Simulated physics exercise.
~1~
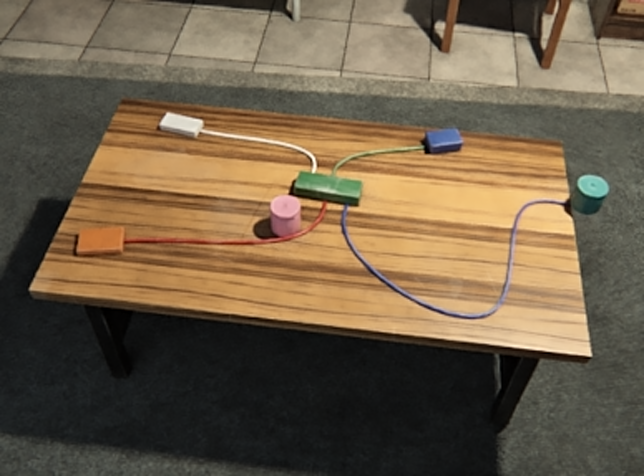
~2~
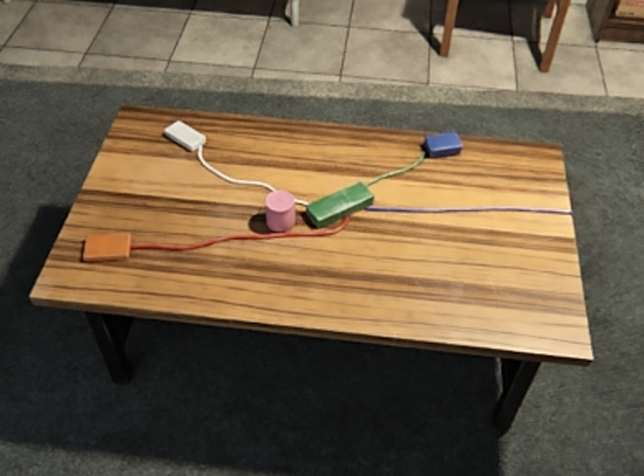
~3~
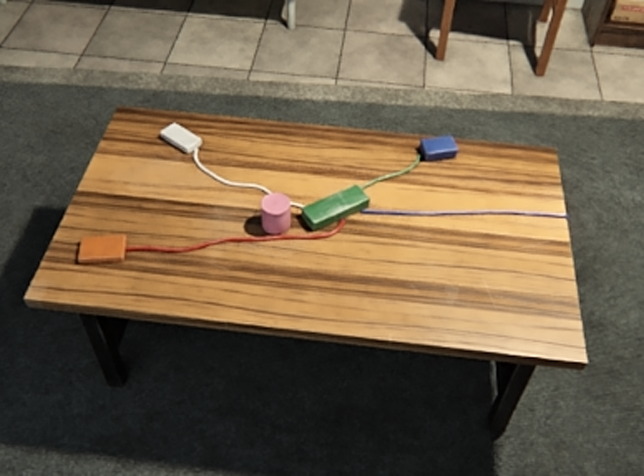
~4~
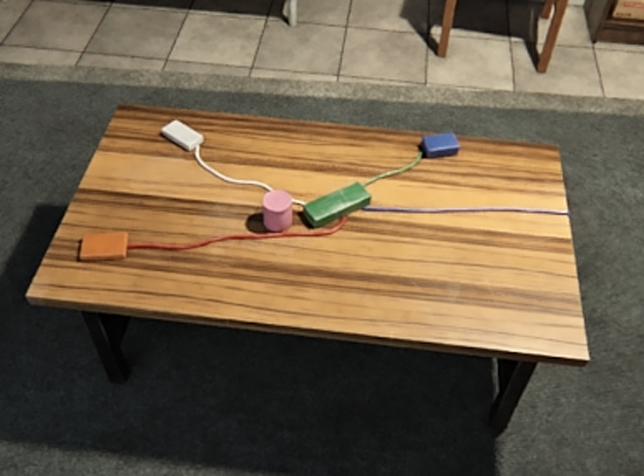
A teal speaker drops off the table's right edge, its blue cable tugging the green strip rightward.
